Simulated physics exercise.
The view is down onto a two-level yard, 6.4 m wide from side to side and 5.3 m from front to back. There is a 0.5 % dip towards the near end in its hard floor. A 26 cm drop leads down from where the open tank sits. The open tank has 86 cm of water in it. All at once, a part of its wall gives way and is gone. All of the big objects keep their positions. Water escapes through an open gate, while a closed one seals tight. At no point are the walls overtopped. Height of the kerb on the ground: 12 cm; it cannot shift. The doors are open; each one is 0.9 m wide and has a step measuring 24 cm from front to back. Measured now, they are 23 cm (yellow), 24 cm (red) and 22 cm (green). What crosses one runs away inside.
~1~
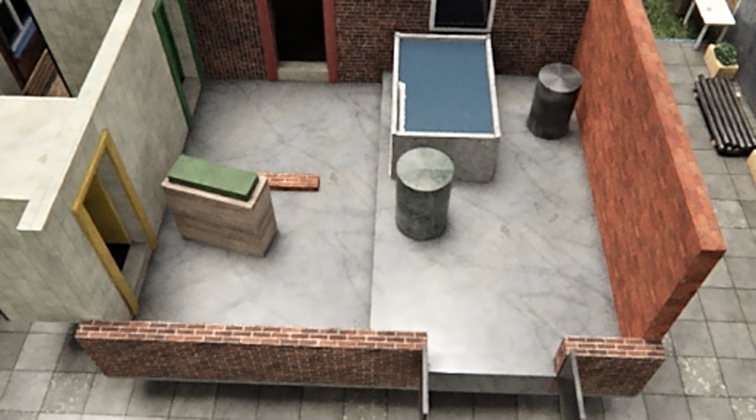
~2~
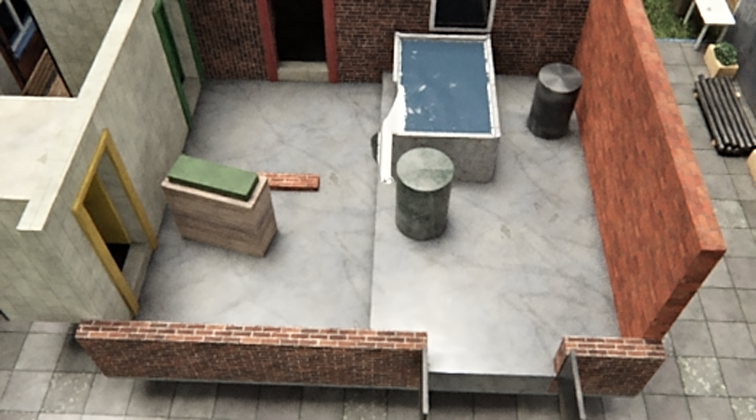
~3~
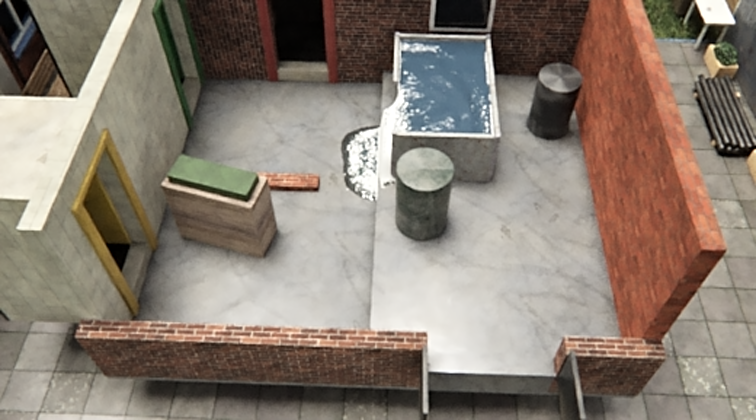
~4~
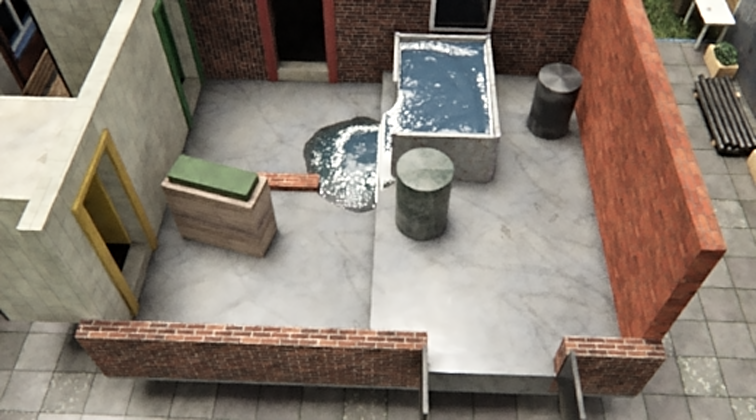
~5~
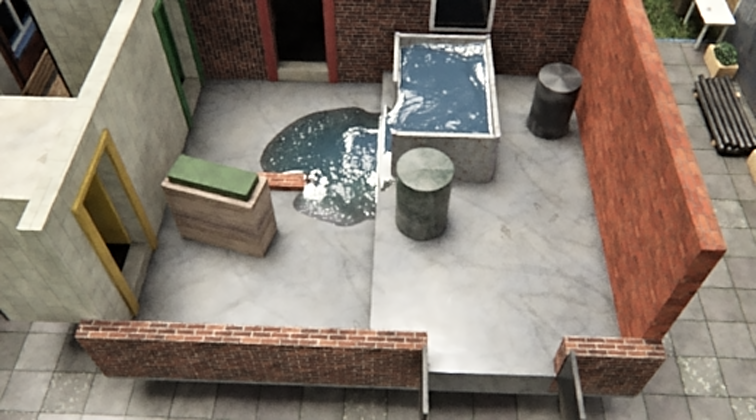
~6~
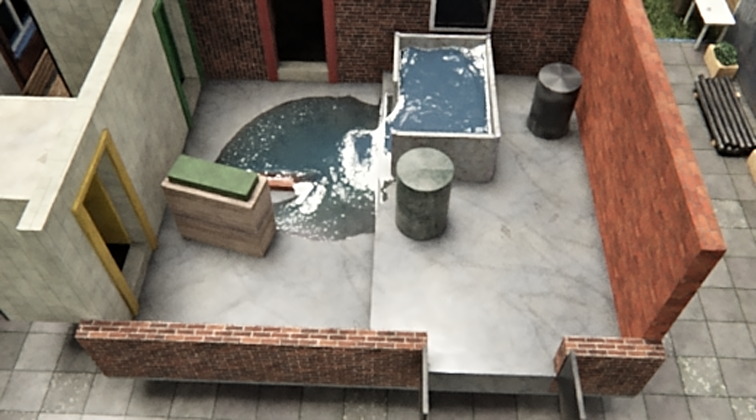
Water poured out through a gap in the left side of the raised open tank, dropped to the lower paving and spread leftward in a widening pool, surrounding the low strip of bricks.
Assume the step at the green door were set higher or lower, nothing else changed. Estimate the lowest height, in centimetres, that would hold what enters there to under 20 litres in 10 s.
I would say about 27 cm.
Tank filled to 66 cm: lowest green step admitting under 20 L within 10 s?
20 cm.
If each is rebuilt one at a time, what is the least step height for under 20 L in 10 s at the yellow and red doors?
About 16 cm at yellow and about 10.0 cm at red.
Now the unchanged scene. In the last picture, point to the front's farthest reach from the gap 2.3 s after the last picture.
The farthest wet point sits near (124, 351) in the last view.
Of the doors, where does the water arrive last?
It would be the yellow one.
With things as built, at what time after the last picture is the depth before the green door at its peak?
I'd say near 1.6 seconds.
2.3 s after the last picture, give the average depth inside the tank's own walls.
About 27 centimetres.
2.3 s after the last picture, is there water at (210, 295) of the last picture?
Point status: Inundated.
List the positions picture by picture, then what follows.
In the first frame, still water, 86 cm deep, in the open tank at (444, 86); the green door at (183, 58) is dry.
In the second frame, the gap is at (396, 137), the front 0.3 m out at (376, 145); the back of the open tank holds 86 cm.
In the third frame, the gap is at (396, 138), the front 0.8 m out at (346, 152); the back of the open tank holds 82 cm.
In the fourth frame, water pours out at (396, 139) and has run 1.4 m, to (309, 154); about 13 cm deep outside, 75 cm at the back.
In the fifth frame, the front is at (266, 164), 2.1 m from the gap at (396, 139); 3.4 m2 of floor is wet, 74 cm left at the back.
In the sixth frame, water pours out at (396, 139) and has run 2.8 m, to a hidden place; about 6 cm deep outside, 69 cm at the back; the green door at (183, 58), 3.6 m from the gap, is still 1.1 m from the nearest water.
Then, 0.7 s after the last picture water covers 40 % of the floor, deepest (44 cm) near (204, 81); 20 cm at the green door, 0 litres in over its 22 cm step.
Then, 2.3 s after the last picture water covers 50 % of the floor, deepest (36 cm) near (204, 81); 28 cm at the green door, 37 litres in over its 22 cm step.
Then, 9.3 s after the last picture water covers 55 % of the floor, deepest (24 cm) near (364, 287); 17 cm at the green door, 49 litres in over its 22 cm step.
At the green door as built, the water peaked near 36 cm, 1.5 s after the last picture.
Run again over the same 10 s with other heights there, 38 litres in over 23.5 cm, 9 litres over 31.5 cm. The limit of 20 litres is kept from about 27 cm up.
